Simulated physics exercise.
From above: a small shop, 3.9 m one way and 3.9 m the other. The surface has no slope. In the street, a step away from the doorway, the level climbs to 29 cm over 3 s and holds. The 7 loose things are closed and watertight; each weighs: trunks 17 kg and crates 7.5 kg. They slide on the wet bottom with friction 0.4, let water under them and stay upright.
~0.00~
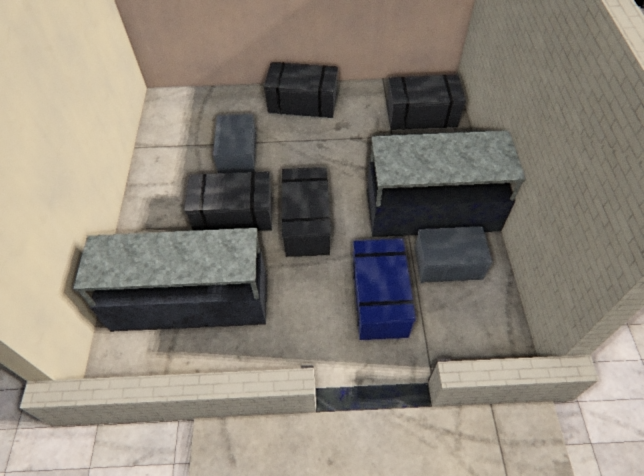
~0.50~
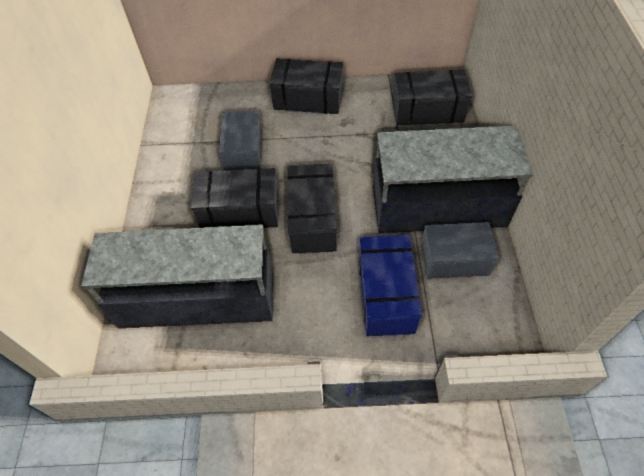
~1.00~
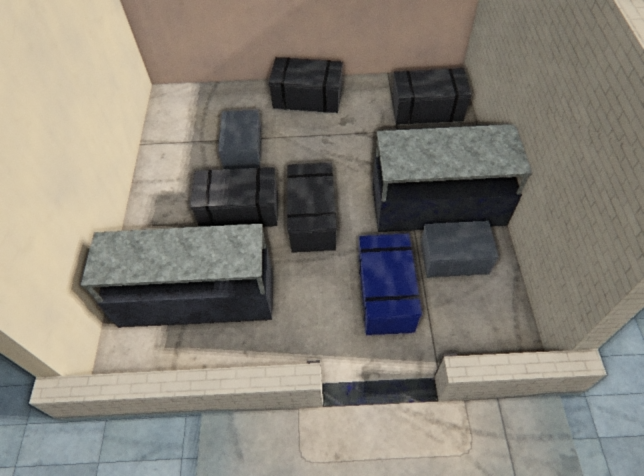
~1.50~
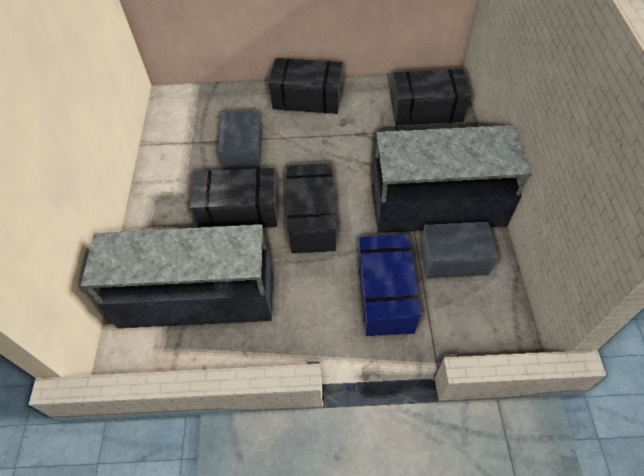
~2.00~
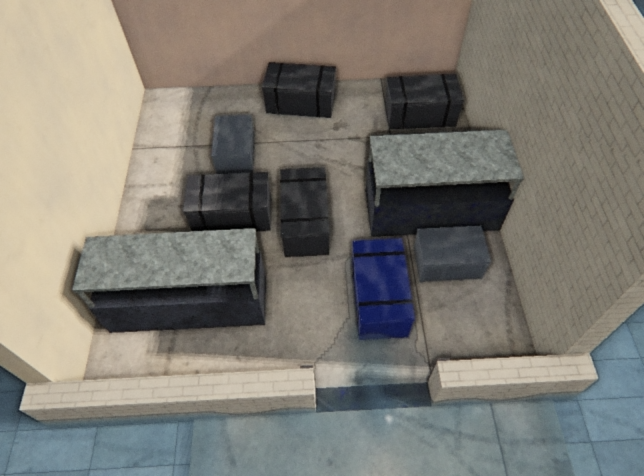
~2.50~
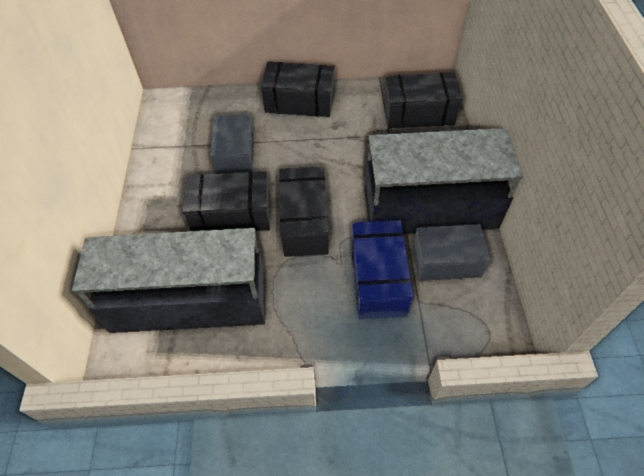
Small walled shop seen from above, water spreading over the street paving and in through the doorway, the blue trunk shifting slightly.
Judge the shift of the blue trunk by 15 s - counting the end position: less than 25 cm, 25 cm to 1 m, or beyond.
Blue trunk travels far.
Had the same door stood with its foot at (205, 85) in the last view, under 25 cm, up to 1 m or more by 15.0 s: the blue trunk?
Then the blue trunk slides a little.
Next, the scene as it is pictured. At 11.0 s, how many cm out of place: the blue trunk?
About 250 cm.
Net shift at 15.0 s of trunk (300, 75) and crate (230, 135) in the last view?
In turn: 120 cm, 140 cm.
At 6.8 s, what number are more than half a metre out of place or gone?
5 of them.
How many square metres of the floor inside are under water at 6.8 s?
Some 13 m2.
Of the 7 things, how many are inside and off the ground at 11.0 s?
At that moment 7.
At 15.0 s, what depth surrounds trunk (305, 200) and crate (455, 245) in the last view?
About 18 and 18 cm.
After 3.5 s the blue trunk is near (382, 245), 0.3 m from its start, aground; 0 afloat.
After 6.8 s the blue trunk is near (224, 153), 2.1 m from its start, aground; 5 afloat.
After 11.0 s the blue trunk is near (190, 136), 2.5 m from its start, afloat; 7 afloat.
After 15.0 s the blue trunk is near (232, 118), 2.4 m from its start, afloat; 7 afloat.
